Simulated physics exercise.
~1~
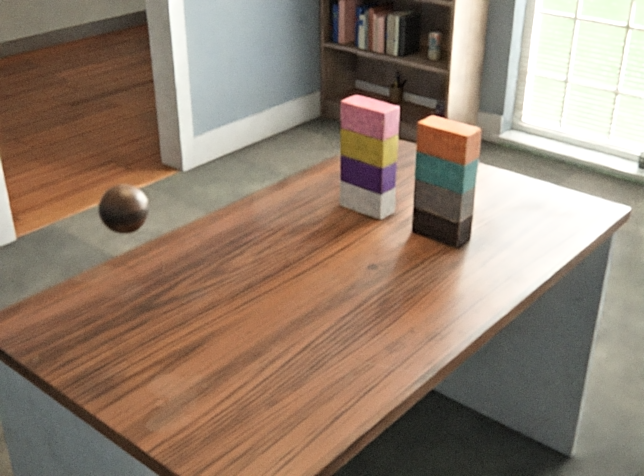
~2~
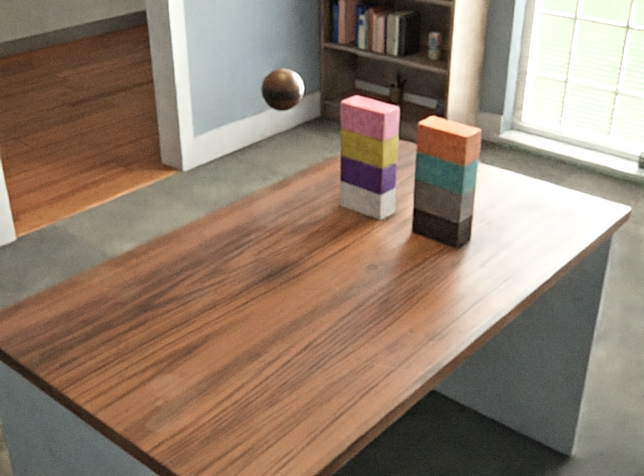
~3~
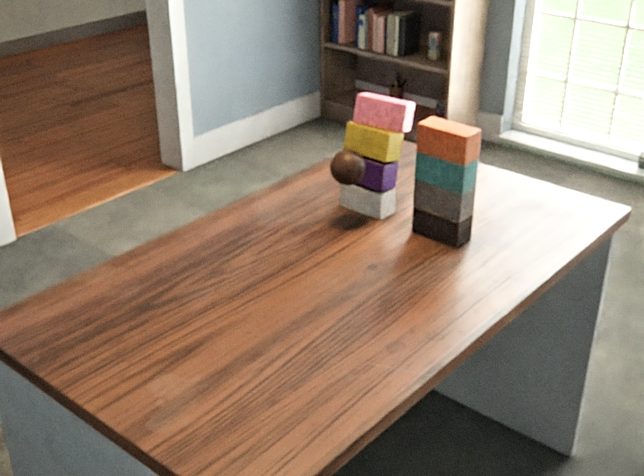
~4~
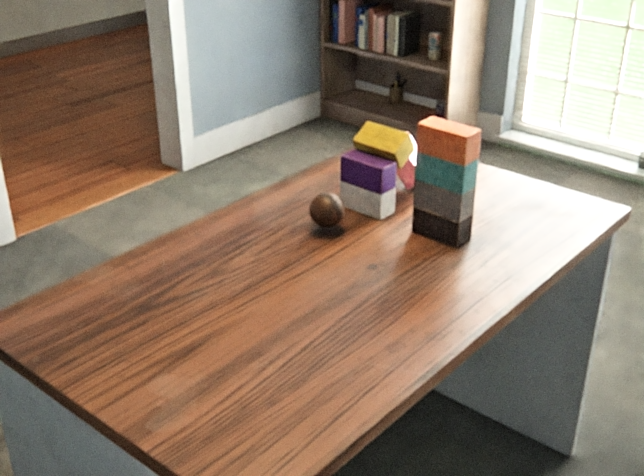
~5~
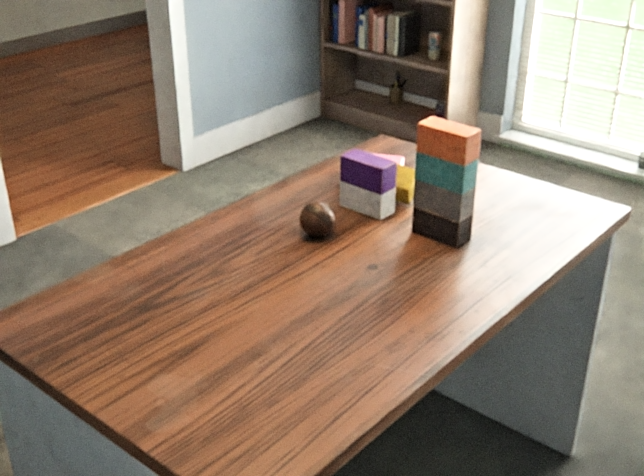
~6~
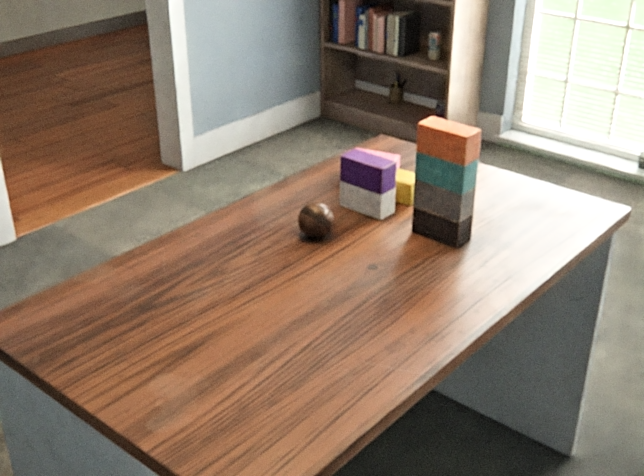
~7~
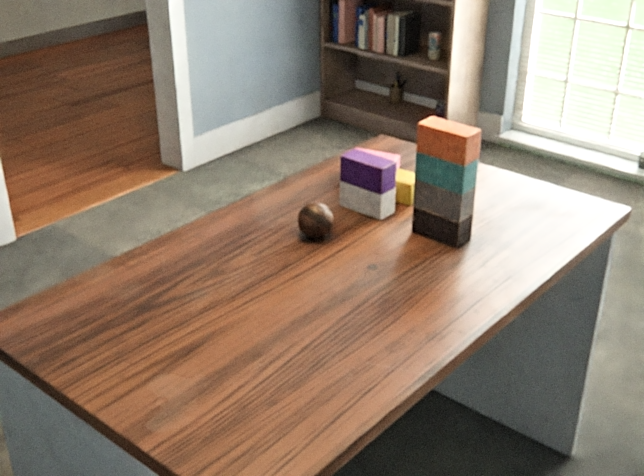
To begin with, a brown ball hangs in the air at the left above a wooden table, where two stacks of four coloured blocks stand side by side. The ball flies right, rising a little, then drops into the left stack around its purple block. The pink and yellow blocks on top tilt and tumble off toward the back, while the ball falls to the tabletop and rolls slightly left. At the end, the pink and yellow blocks lie behind the purple and white ones, which stay stacked, and the right stack, topped with orange, still stands beside them.
